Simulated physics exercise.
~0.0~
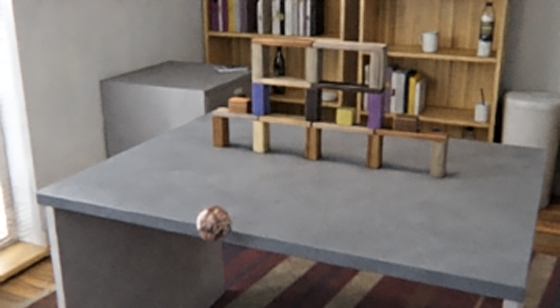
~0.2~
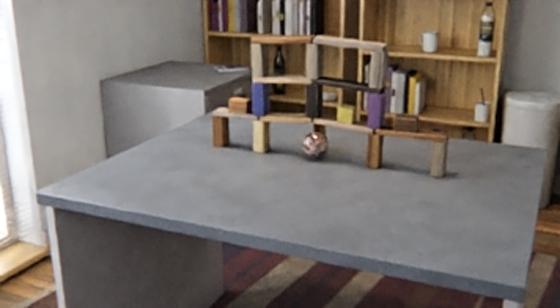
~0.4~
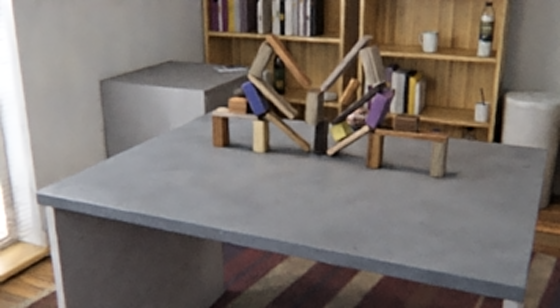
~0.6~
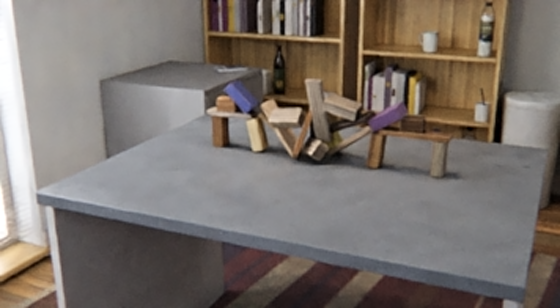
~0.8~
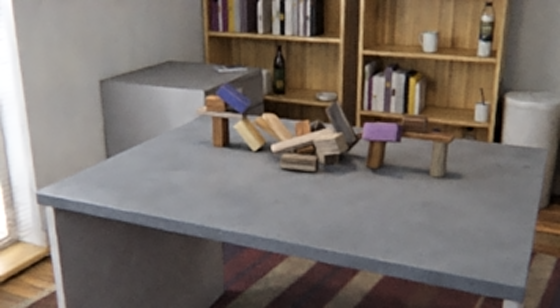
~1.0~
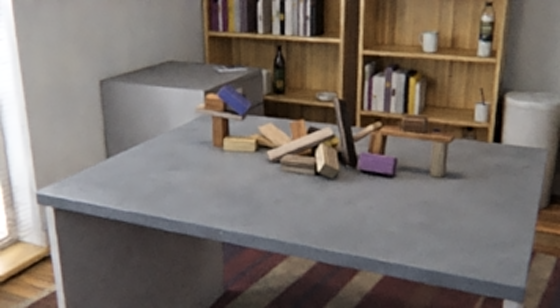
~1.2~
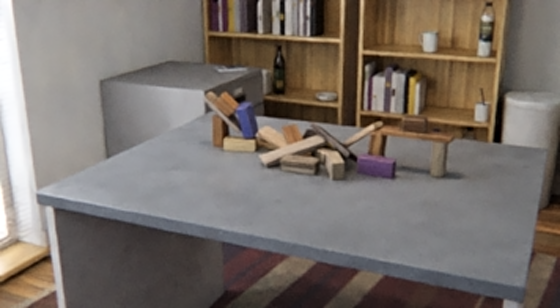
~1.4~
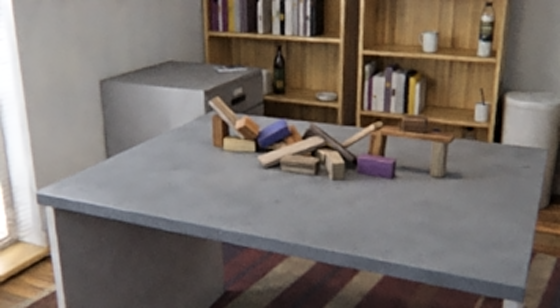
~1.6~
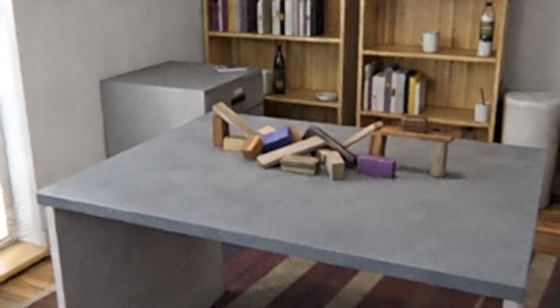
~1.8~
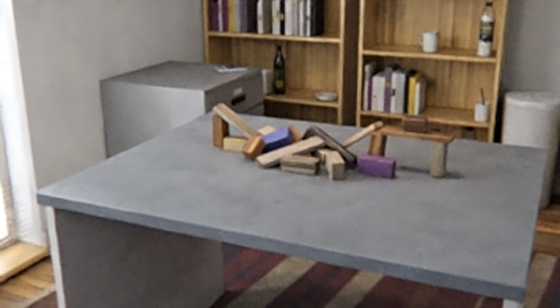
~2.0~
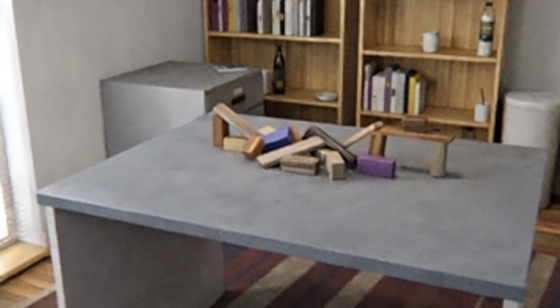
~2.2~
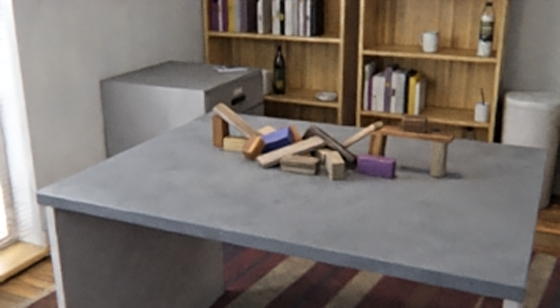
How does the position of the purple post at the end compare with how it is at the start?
At the start the purple post stands upright in the structure, above the bottom level. At the end it lies on its side on the tabletop, at the right of the heap.
At the start, a three-level structure of wooden posts and boards stands on a gray table while a round, mottled ball is near the front edge. The ball rolls away toward the back right and reaches the bottom posts near the middle. The upper levels buckle inward, and posts and boards tumble into a heap. The purple post tips over and drops to the tabletop, while the blue one hangs tilted at the left before sliding down onto the pile. Finally the pieces lie still, with a low section still standing at the right.
